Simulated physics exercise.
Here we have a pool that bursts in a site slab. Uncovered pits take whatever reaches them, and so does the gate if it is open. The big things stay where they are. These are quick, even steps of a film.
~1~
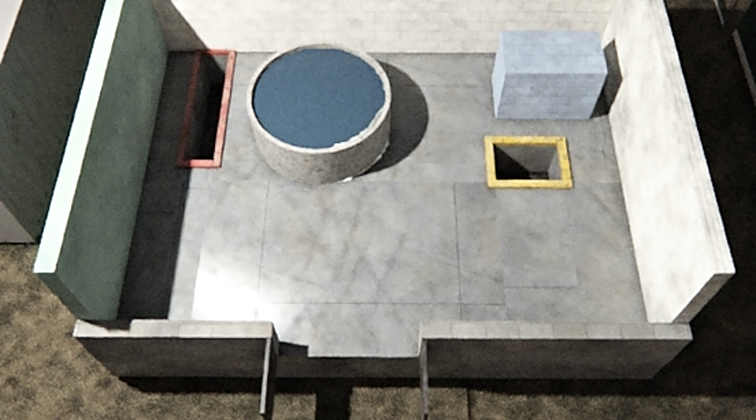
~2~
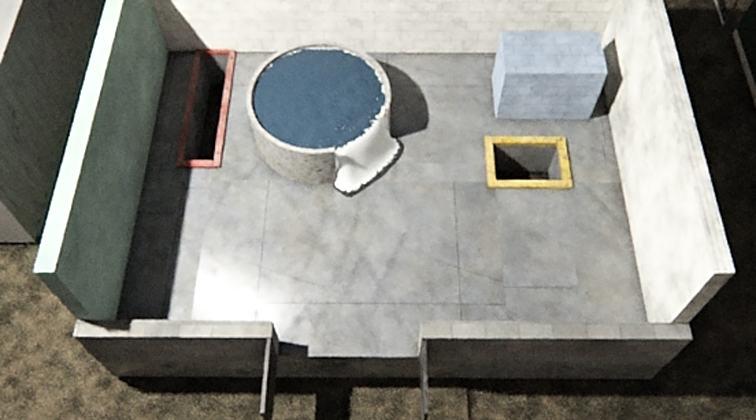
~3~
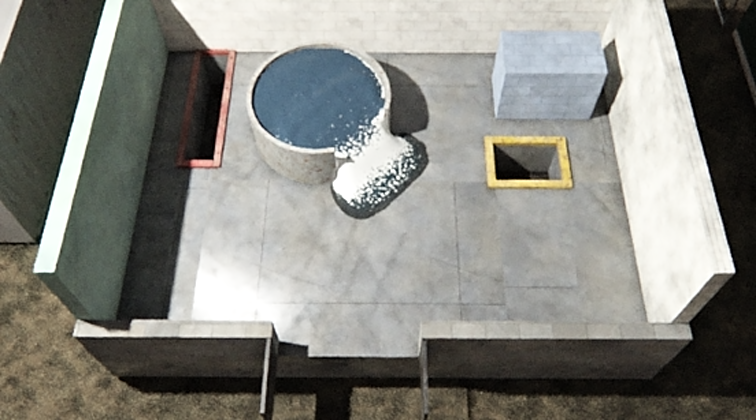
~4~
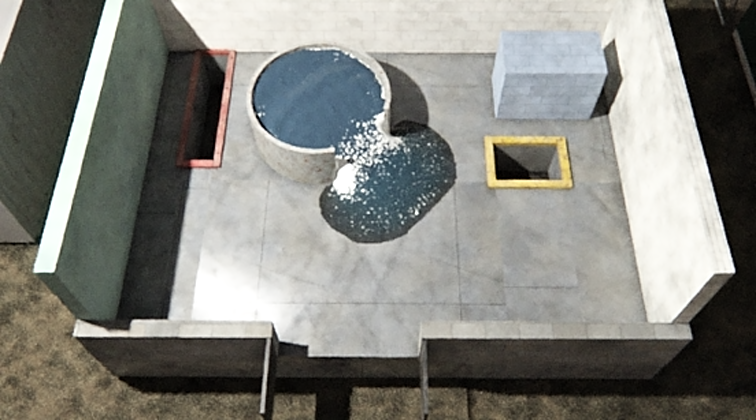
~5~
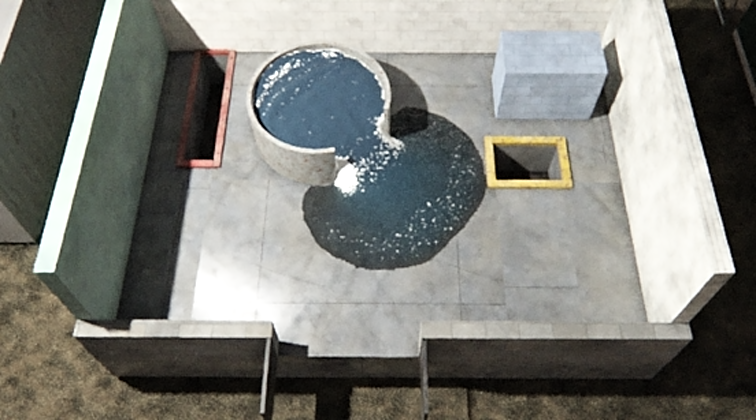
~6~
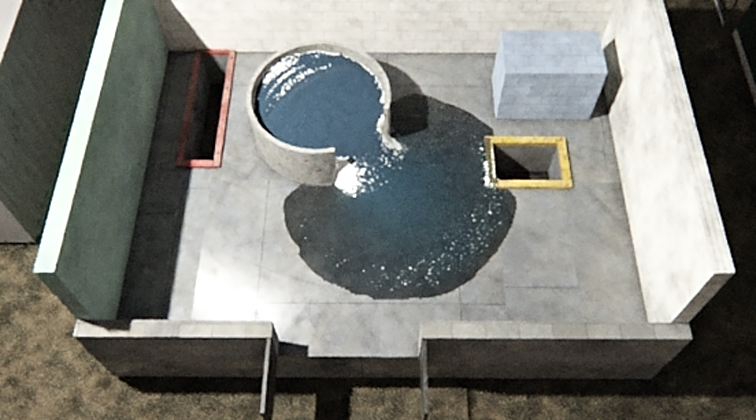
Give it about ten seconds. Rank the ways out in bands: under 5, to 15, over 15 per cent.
One by one: The gate takes over 15 %; the yellow pit takes over 15 %; the red pit takes under 5 %.
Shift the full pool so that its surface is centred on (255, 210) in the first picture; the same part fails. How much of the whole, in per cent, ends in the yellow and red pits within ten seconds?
Roughly, in per cent: Yellow 2, red 0.
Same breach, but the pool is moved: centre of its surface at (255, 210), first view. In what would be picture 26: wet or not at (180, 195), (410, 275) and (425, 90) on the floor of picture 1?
In that order: Dry, under water, not flooded.
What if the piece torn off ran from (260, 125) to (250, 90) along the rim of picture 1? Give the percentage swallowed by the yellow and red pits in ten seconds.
Per cent: Yellow 0, red 50.
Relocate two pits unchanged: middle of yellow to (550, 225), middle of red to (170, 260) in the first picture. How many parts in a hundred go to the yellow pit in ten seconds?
Roughly, in per cent: Yellow 20.
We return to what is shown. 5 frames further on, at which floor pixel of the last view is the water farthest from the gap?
At about (626, 330).
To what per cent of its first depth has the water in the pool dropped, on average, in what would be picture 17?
Some 46 per cent.
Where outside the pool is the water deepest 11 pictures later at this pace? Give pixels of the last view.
I would point to (640, 342).
A moment on, water covers 45 % of the floor; the gate 1 %, the yellow pit 2 %, the red pit 0 %.
Next, water covers 45 % of the floor; the gate 4 %, the yellow pit 4 %, the red pit 0 %.
Then, water covers 45 % of the floor; the gate 8 %, the yellow pit 6 %, the red pit 0 %.
Later, water covers 55 % of the floor; the gate 13 %, the yellow pit 14 %, the red pit 0 %.
In the end, water covers 75 % of the floor; the gate 19 %, the yellow pit 18 %, the red pit 0 %.
